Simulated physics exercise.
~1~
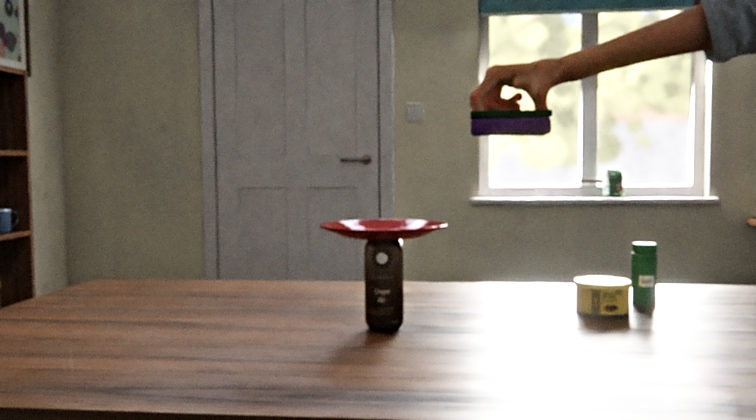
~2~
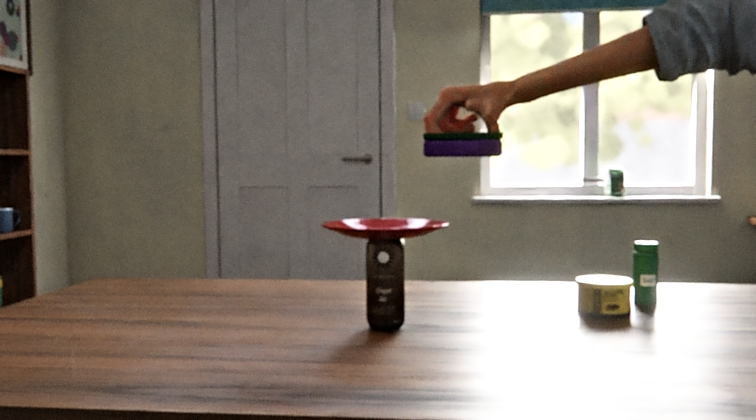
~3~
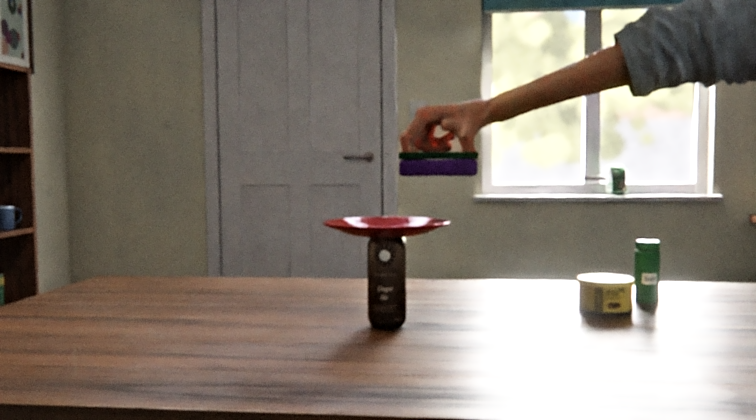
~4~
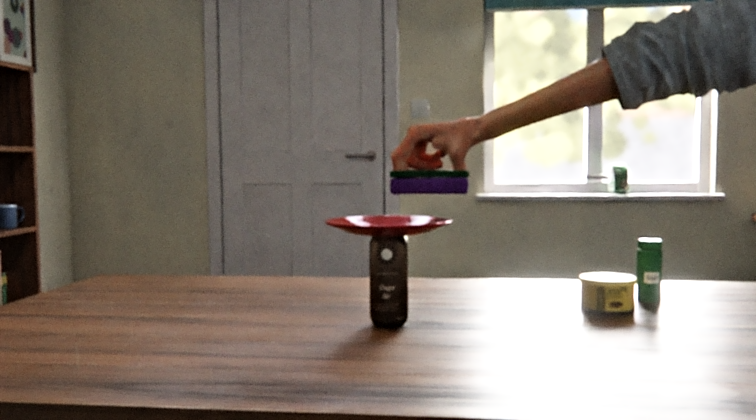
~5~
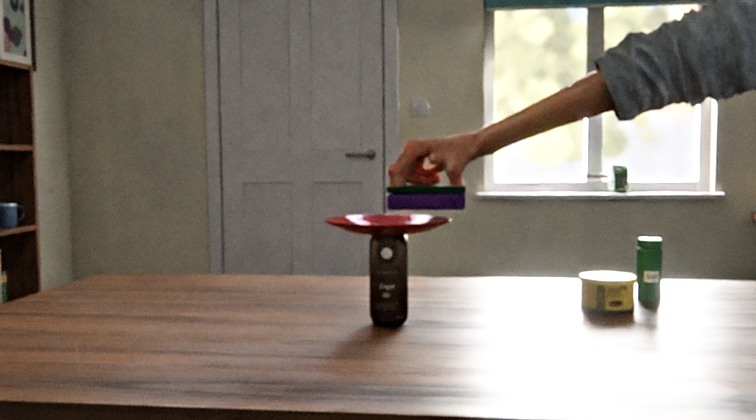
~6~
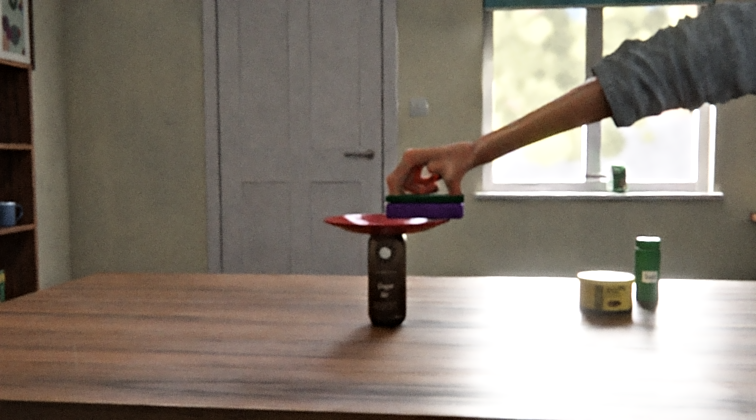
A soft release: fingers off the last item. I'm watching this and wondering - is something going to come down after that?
No, it all holds.
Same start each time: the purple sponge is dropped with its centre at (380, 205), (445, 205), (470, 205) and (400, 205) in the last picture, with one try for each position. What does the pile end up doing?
Well, on the first go it stays steady, on the second it stays steady, on the third it tumbles down, and on the fourth it stays steady.
Then, 0.90 s on from there, no change.
Then, 2.00 s on from there, purple sponge resting near (426, 207).
In the end, all 5 unmoved. At the end, from the last picture's camera, purple sponge near (426, 207). The pile stays up.
